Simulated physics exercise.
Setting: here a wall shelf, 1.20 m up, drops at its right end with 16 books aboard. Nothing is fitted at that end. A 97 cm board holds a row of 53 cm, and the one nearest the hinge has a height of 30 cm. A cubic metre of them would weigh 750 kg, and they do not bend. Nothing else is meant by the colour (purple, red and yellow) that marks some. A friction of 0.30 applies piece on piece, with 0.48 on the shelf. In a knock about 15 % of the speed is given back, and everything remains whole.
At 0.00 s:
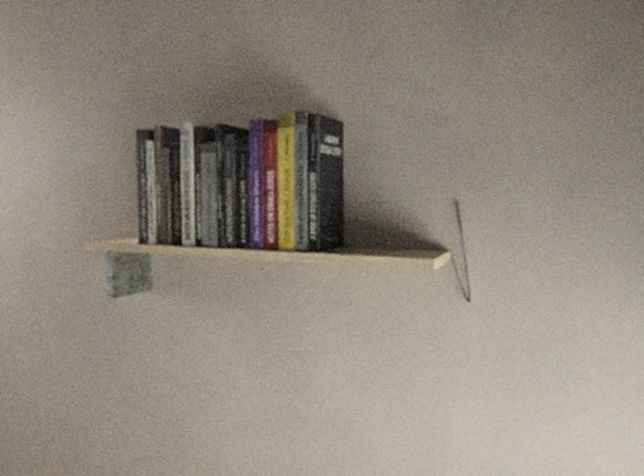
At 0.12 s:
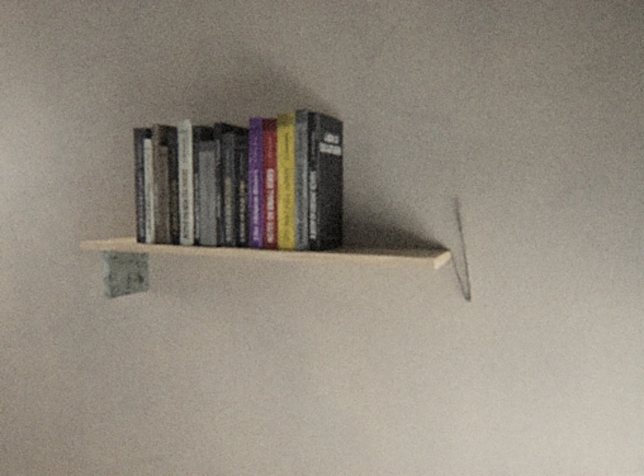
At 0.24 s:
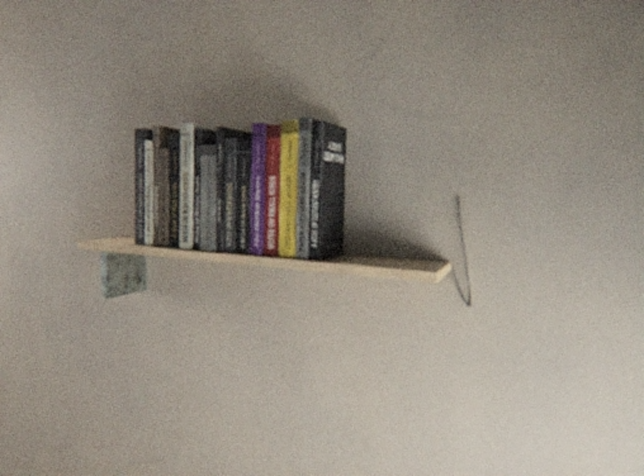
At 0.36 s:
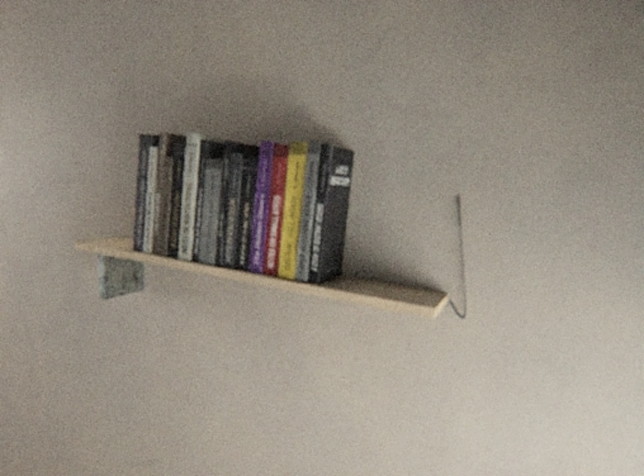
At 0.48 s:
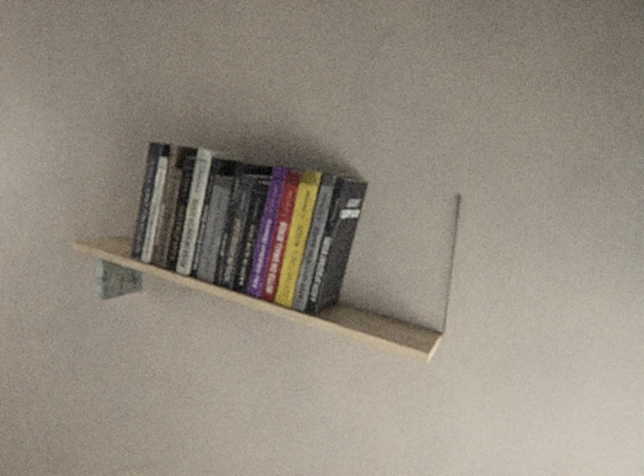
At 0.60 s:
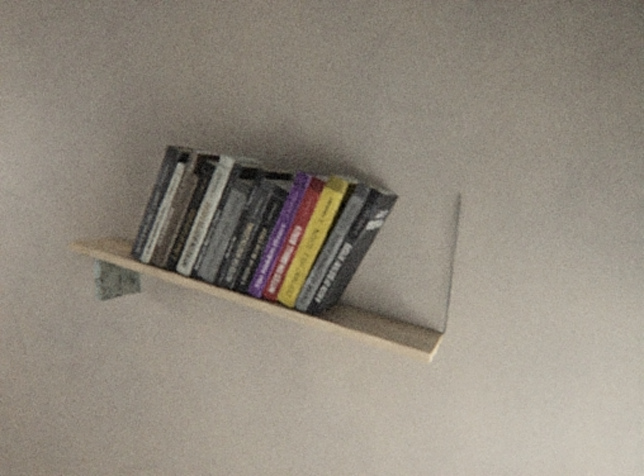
Wall shelf with a row of upright books dropping at its right end, the books then leaning over to the right.
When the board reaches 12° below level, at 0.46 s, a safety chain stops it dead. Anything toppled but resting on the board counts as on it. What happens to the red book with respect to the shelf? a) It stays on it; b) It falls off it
a.
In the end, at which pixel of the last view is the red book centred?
About (367, 271).
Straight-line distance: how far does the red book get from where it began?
About 30 cm.
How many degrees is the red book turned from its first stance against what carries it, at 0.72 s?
It sits at about 30 degrees.
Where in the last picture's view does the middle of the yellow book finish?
In the final picture its centre lies roughly at (420, 295).
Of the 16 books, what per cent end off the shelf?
My estimate is roughly 0 per cent.
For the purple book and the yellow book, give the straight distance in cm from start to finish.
So purple shifts 30 cm, while yellow shifts 40 cm.
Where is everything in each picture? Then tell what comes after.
In the first picture (pixels give the middle of a visible side; the camera moves round a little; leans and shifts are taken against what carries them), shelf's free end (420, 264) slope 0°; red book (271, 186); purple book (256, 185); yellow book (287, 184); none has stirred.
Shelf's free end (421, 263) slope 0°; red book (270, 184), in the second picture.
Shelf's free end (422, 276) slope 2°; red book (272, 192), in the third picture.
Shelf's free end (420, 311) slope 6°; red book (275, 211), in the fourth picture.
Shelf's free end (414, 355) slope 12°; red book (281, 237), in the fifth picture.
Shelf's free end (416, 355) slope 12°; red book (293, 241) 13° from how it stood; purple book (278, 236) 13° from how it stood; yellow book (311, 243) 13° from how it stood; steepest lean 18°, the book at (359, 254); movement in 16 of them, in the sixth picture.
After 0.66 s, none of the 16 books off the shelf, 16 disturbed; red book 22° from how it stood; yellow book 23° from how it stood.
After 0.72 s, none of the 16 books off the shelf, 16 disturbed; red book 31° from how it stood; yellow book 32° from how it stood.
After 0.80 s, none of the 16 books off the shelf, 16 disturbed; red book 40° from how it stood; yellow book 46° from how it stood.
After 0.94 s, none of the 16 books off the shelf, 16 disturbed; red book 52° from how it stood; yellow book on its side.
In the end (1.4 s), none of the 16 books off the shelf, 16 disturbed; red book 51° from how it stood; yellow book on its side; purple book 51° from how it stood. From the last view, middles, red book near (367, 271), yellow book near (420, 295).
